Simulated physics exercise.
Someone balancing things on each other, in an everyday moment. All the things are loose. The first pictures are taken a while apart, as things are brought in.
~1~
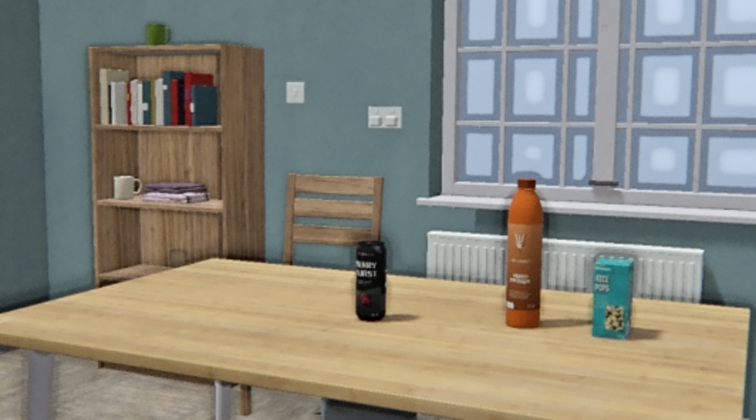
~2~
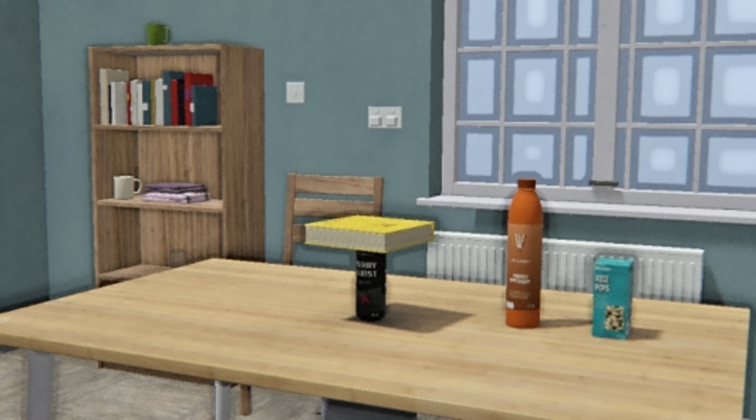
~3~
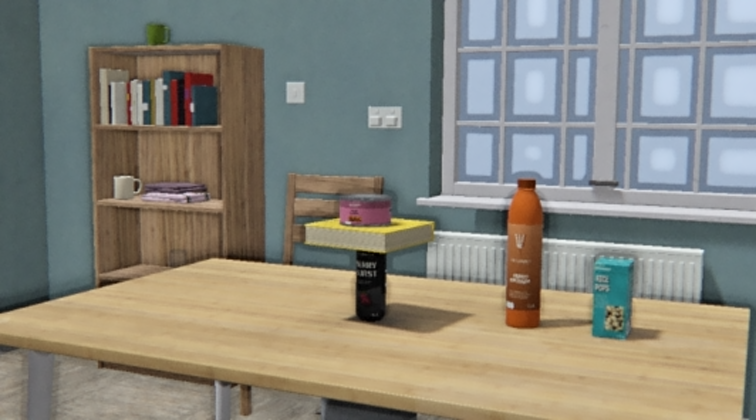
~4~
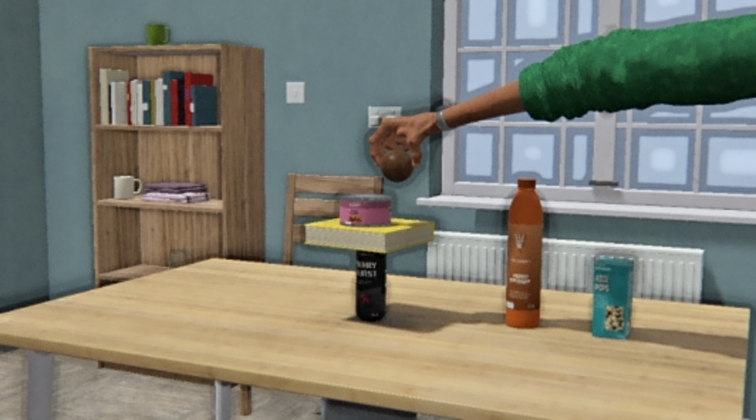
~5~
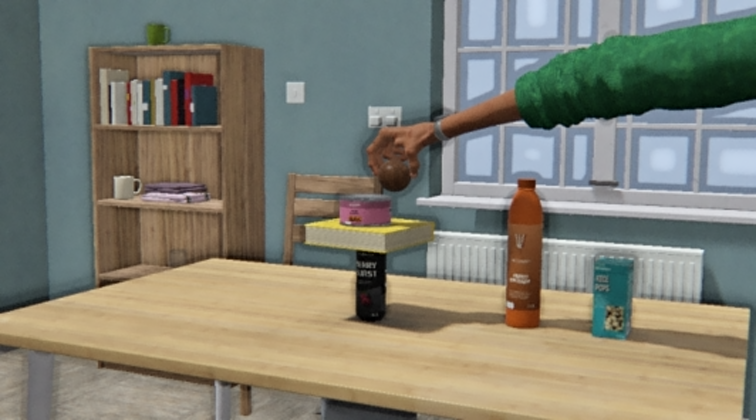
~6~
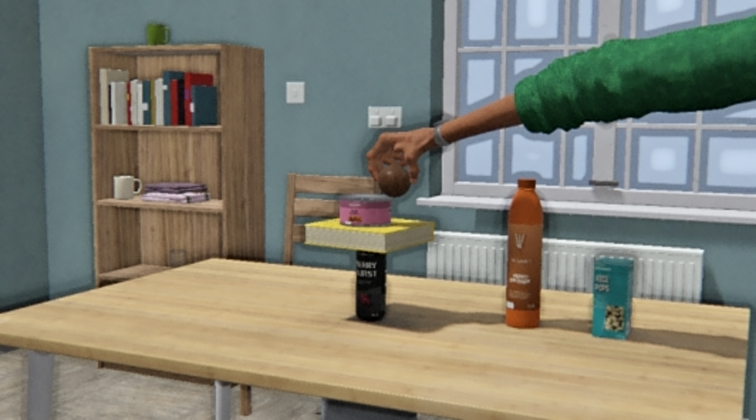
Hand in green sleeve lowering a brown onion onto a pink tub, after a yellow book and the tub appear stacked on a black can.
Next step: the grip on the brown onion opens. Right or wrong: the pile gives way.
Right.
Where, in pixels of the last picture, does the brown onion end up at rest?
Look around (443, 314) in the final frame.
Then, 0.30 s past the last view, brown onion displaced a little near (404, 193).
Then, 0.70 s past the last view, brown onion now fallen.
Then, 1.00 s past the last view, things are still on the move.
Then, 1.10 s past the last view, as before.
Finally, fallen, brown onion; the other 5 still in place. Final places as the last picture's camera would see them, brown onion near (443, 314). The pile comes apart.
